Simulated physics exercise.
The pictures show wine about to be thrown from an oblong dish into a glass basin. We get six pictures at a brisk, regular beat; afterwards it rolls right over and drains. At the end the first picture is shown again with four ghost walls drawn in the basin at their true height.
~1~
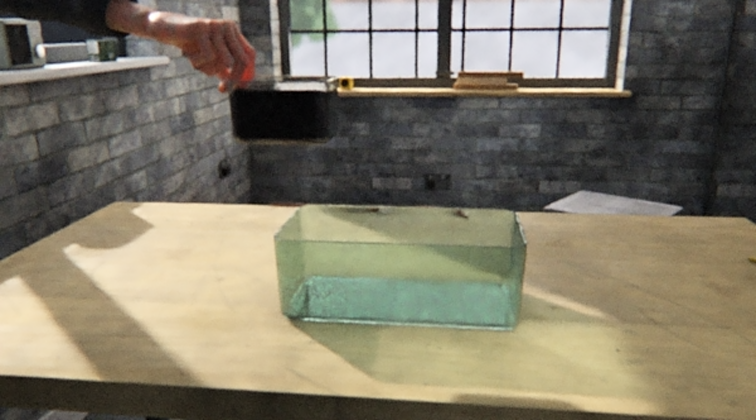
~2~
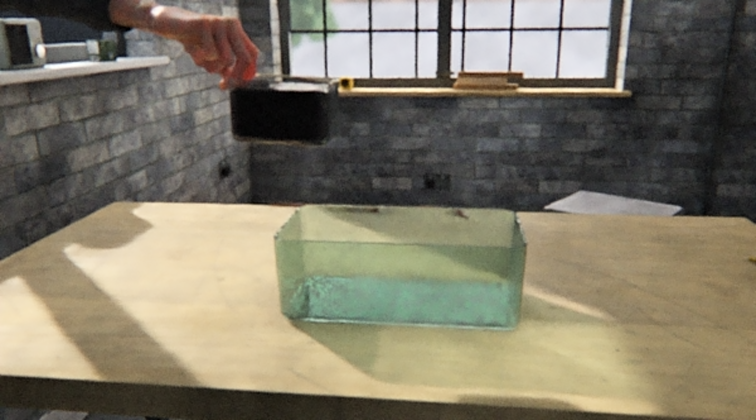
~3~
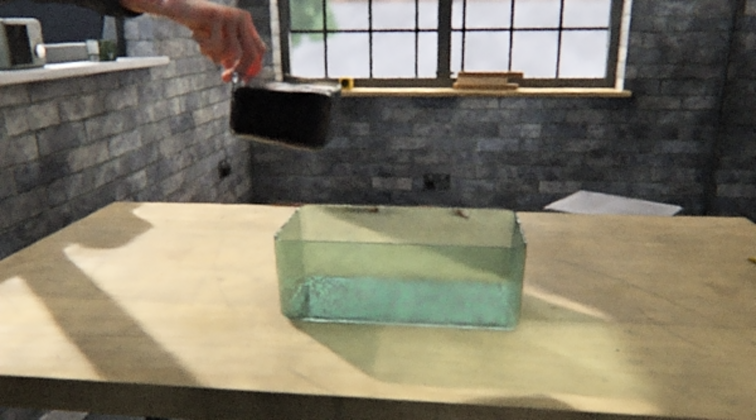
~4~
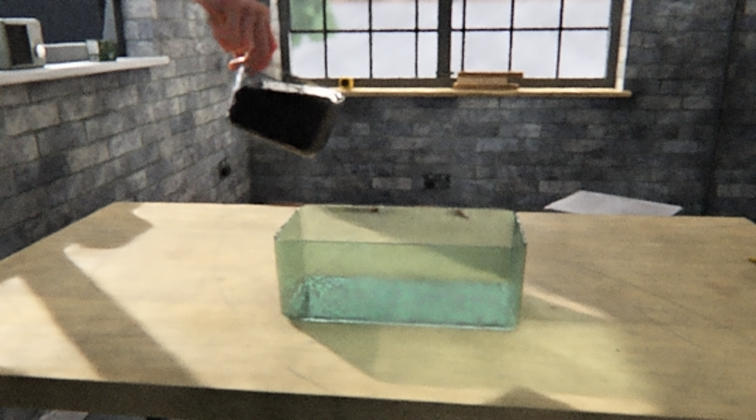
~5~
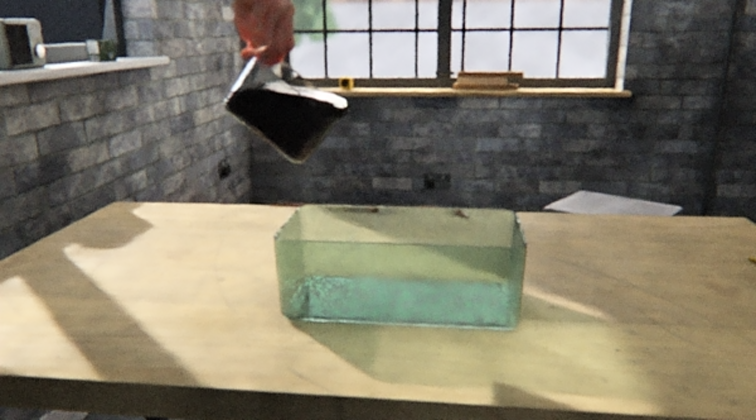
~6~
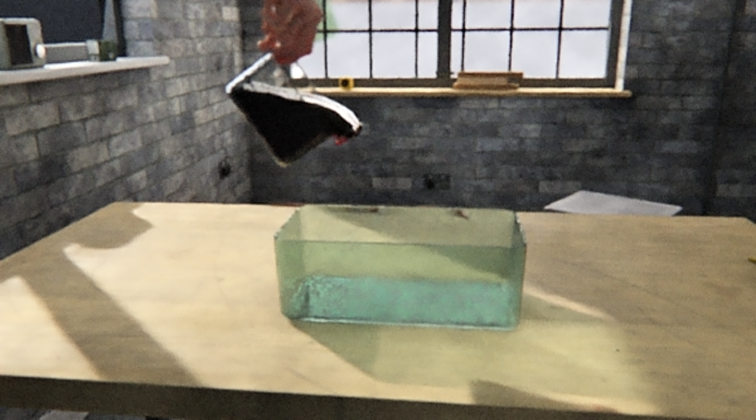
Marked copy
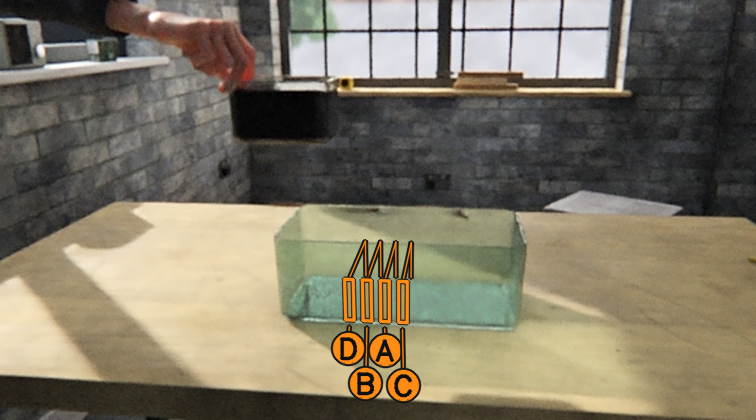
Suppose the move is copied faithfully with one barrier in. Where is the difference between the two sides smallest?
Place B does it best.
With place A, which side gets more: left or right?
The left side.
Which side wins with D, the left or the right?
More ends on the right.
On the marked copy, A at (384, 328); B at (366, 327); C at (402, 329); D at (349, 326).
With A, about 74 % ends left of the wall and 22 % right of it; 4 % is lost outside.
With B, about 48 % ends left of the wall and 48 % right of it; 4 % is lost outside.
With C, about 89 % ends left of the wall and 8 % right of it; 3 % is lost outside.
With D, about 29 % ends left of the wall and 69 % right of it; 3 % is lost outside.
